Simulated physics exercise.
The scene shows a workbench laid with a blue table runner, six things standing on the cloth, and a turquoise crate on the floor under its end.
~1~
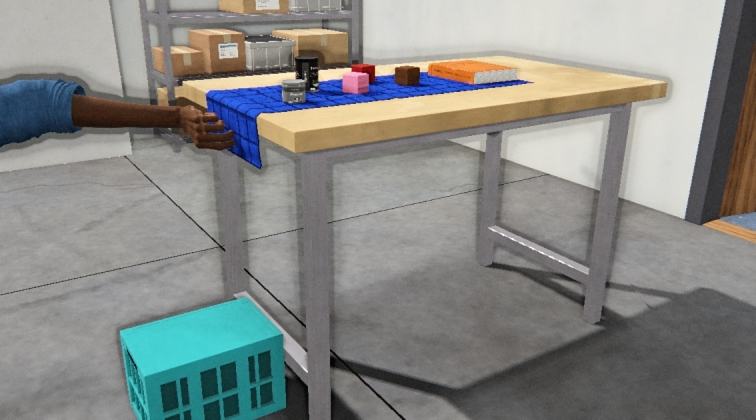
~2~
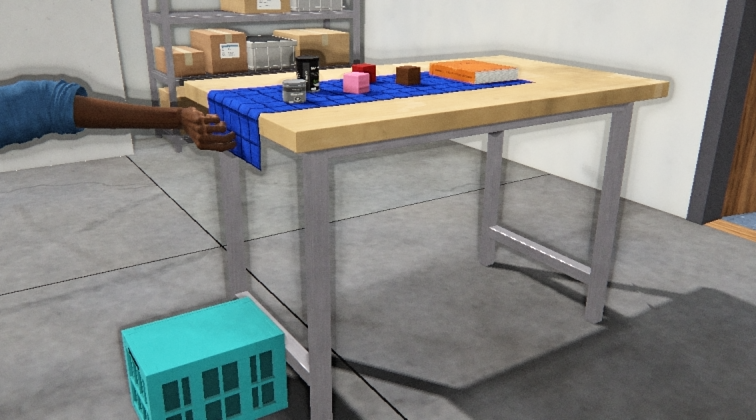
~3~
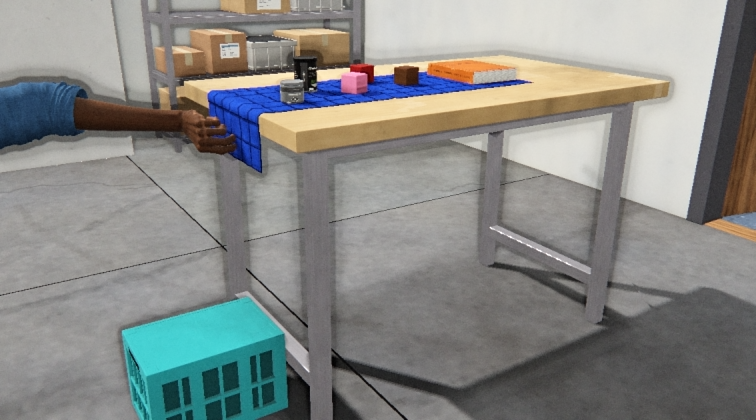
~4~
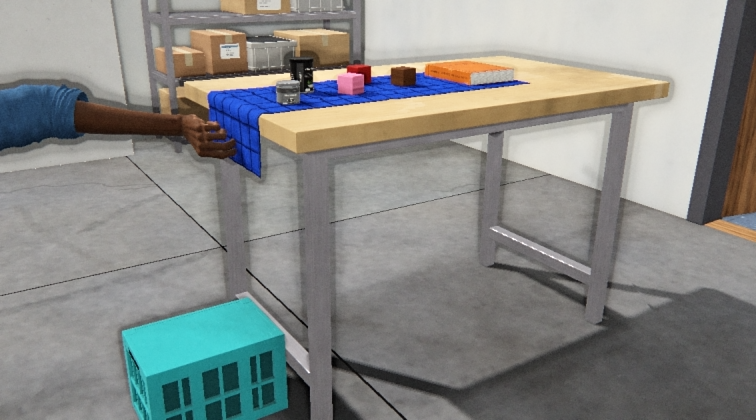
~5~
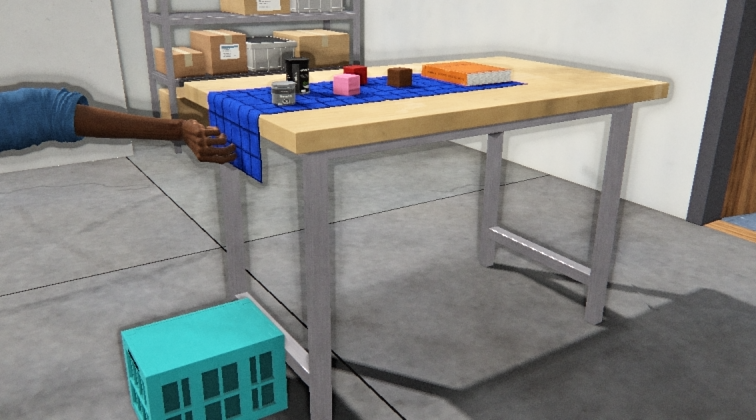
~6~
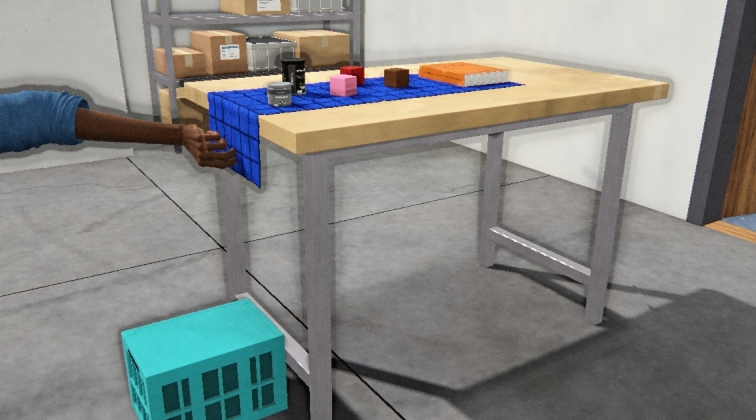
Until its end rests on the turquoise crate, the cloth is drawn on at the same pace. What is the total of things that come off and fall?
The number that drops will be four.
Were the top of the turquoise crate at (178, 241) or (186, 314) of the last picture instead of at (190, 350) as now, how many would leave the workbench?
Counts: 1, 3.
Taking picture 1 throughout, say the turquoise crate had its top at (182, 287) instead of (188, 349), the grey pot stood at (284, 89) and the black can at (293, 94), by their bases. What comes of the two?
The grey pot is lost; the black can is lost.
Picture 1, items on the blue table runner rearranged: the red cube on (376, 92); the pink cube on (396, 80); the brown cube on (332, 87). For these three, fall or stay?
The red cube ends up off; the pink cube stays put; the brown cube ends up off.
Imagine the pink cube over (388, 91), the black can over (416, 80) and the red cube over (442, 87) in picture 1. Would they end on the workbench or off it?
Outcome: Pink cube falls away, black can stays, red cube stays.
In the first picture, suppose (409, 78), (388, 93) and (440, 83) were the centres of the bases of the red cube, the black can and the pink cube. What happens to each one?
First the red cube: It is still up there. Next the black can: It ends off the top. Last the pink cube: It is still up there.
Soon after, hem near (238, 246); grey pot and black can gone.
Then, hem near (239, 305); grey pot, black can and pink cube gone.
At rest, hem on the crate; grey pot, black can, pink cube and red cube gone. The count of fallen things is four.
